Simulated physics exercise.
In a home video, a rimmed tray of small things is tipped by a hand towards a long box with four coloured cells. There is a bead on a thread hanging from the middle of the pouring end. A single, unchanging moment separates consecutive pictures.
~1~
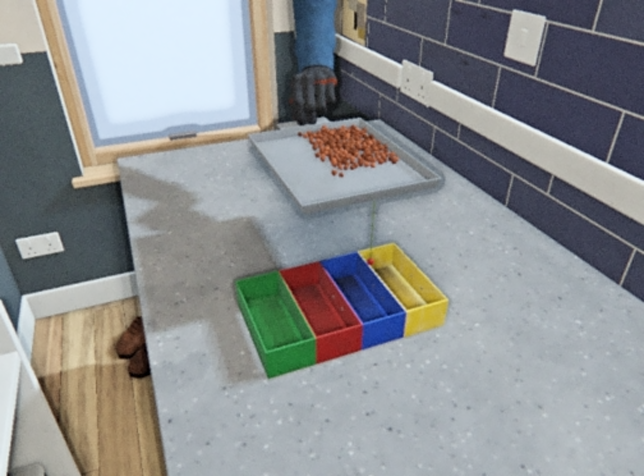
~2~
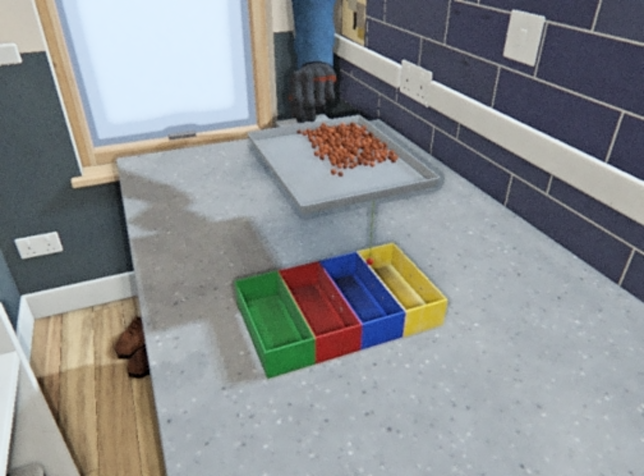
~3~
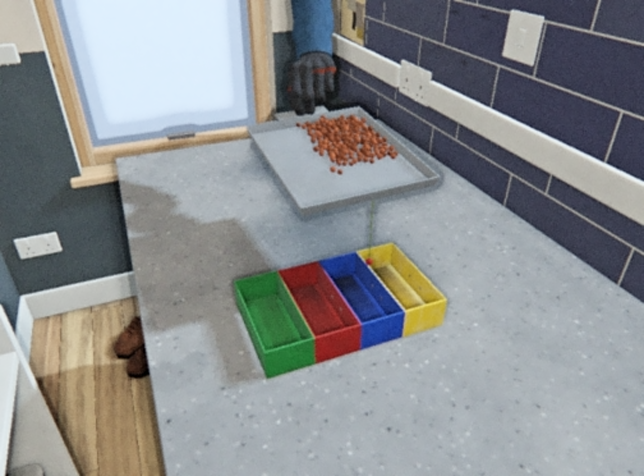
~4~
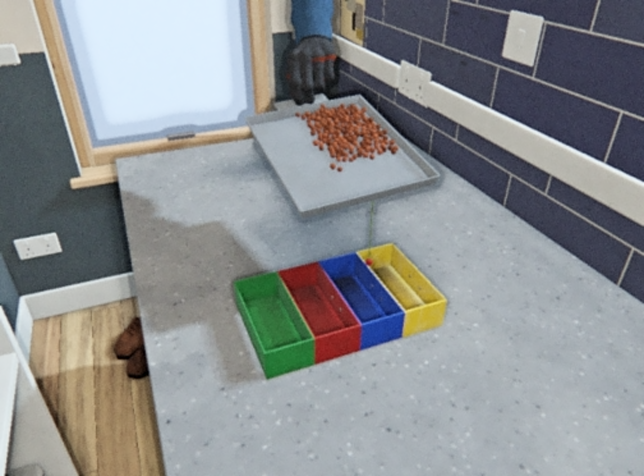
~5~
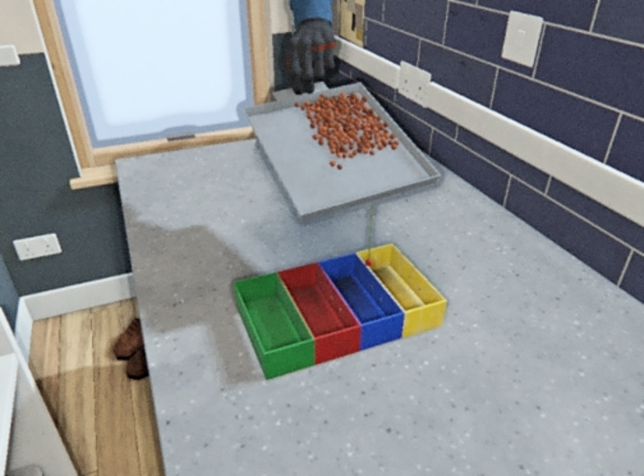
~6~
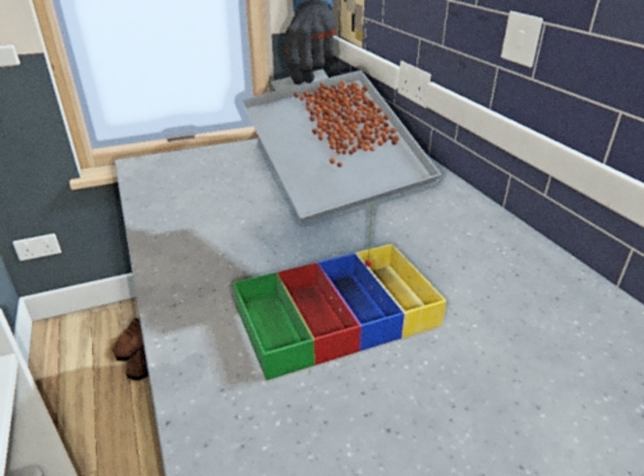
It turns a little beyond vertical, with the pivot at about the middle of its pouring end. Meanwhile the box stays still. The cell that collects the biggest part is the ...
... Red one.
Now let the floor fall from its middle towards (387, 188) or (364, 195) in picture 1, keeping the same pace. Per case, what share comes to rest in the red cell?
Lab note: Case 1 near 0 %, case 2 near 20 %.
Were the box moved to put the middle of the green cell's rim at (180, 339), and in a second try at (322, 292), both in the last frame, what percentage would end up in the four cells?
70 %, 80 %.
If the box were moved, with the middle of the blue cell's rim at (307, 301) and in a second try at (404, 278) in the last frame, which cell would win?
So the first one goes to that blue cell and the second to that green cell.
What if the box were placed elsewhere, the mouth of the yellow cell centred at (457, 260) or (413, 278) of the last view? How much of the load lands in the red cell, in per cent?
You'd get 20 in a hundred first and 50 in a hundred after that.
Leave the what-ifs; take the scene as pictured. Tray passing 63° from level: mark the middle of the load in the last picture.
Roughly at (337, 199).
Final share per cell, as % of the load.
Green cell 10 %, red cell 50 %, blue cell 30 %, yellow cell 10 %.
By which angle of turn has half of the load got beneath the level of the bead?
A tilt of roughly 105°.
Soon, tray tipped steeply; most on the tray; a stray few in the green cell; a small part falling or outside the box.
A while on, tray tipped past a quarter turn; about half on the tray; about a quarter in the red cell; a small part in the green cell; a small part in the blue cell; a stray few in the yellow cell; a small part falling or outside the box.
Towards the end, tray tipped past a quarter turn; about half in the red cell; about a third in the blue cell; a small part in the green cell; a small part in the yellow cell; a stray few falling or outside the box.
Finally, tray tipped past a quarter turn; about half in the red cell; about a third in the blue cell; a small part in the green cell; a small part in the yellow cell; a stray few outside the box.
